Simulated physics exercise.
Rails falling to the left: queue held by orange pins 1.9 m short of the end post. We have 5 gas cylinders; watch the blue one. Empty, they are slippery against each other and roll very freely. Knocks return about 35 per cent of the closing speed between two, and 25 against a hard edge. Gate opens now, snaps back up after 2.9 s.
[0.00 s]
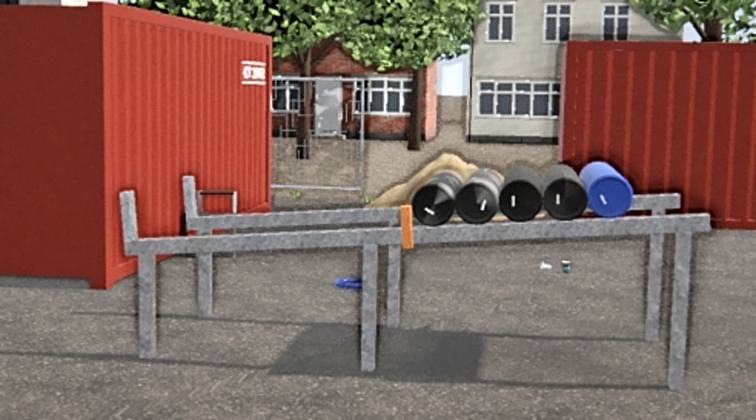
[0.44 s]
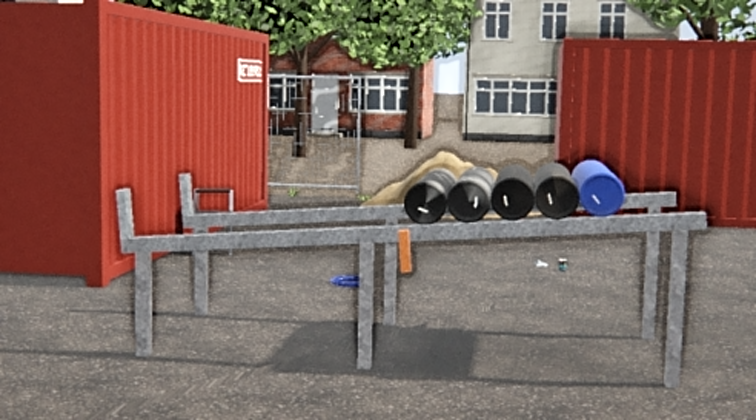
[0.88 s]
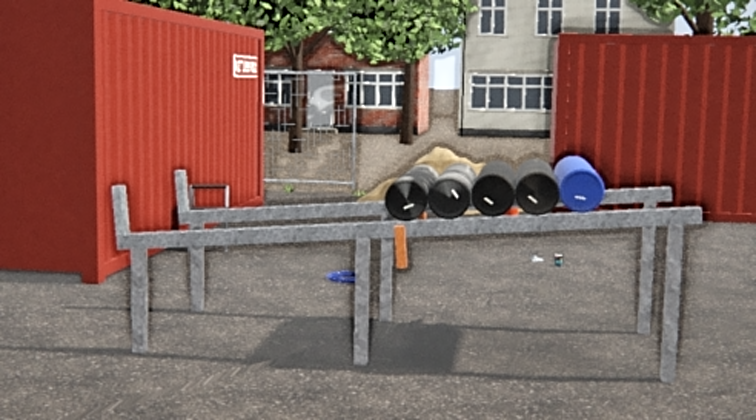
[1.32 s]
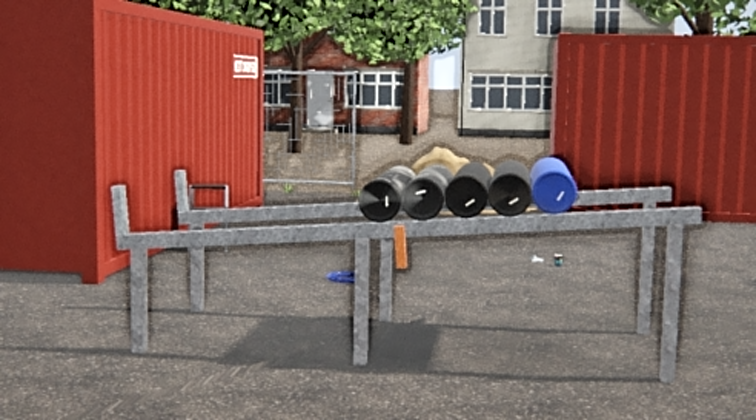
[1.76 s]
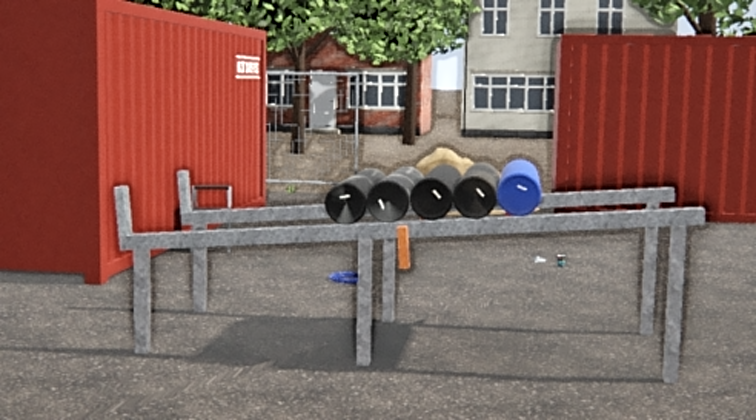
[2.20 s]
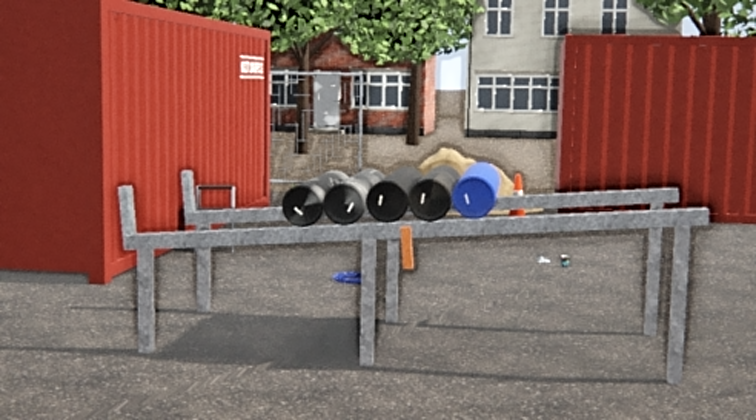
In a yard between red containers, an orange pin drops and four black cylinders and a blue one roll left down sloping rails.
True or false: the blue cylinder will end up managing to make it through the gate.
True.
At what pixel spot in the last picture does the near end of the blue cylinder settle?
It comes to rest around (311, 206).
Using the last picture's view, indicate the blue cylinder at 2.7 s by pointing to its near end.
(405, 201), roughly.
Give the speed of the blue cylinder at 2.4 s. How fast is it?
0.9 m/s or so.
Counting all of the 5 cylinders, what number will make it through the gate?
I count 5 altogether.
After 2.4 s, blue is on the rails, 30 cm above the pins, rolling left; 4 of 5 have passed.
After 2.7 s, blue is on the rails, 5 cm above the pins, rolling left; 4 of 5 have passed.
After 2.9 s, blue is on the rails, 20 cm below the pins, rolling left; 5 of 5 have passed.
At rest (4.5 s), blue is on the rails, 60 cm below the pins; 5 of 5 have passed.
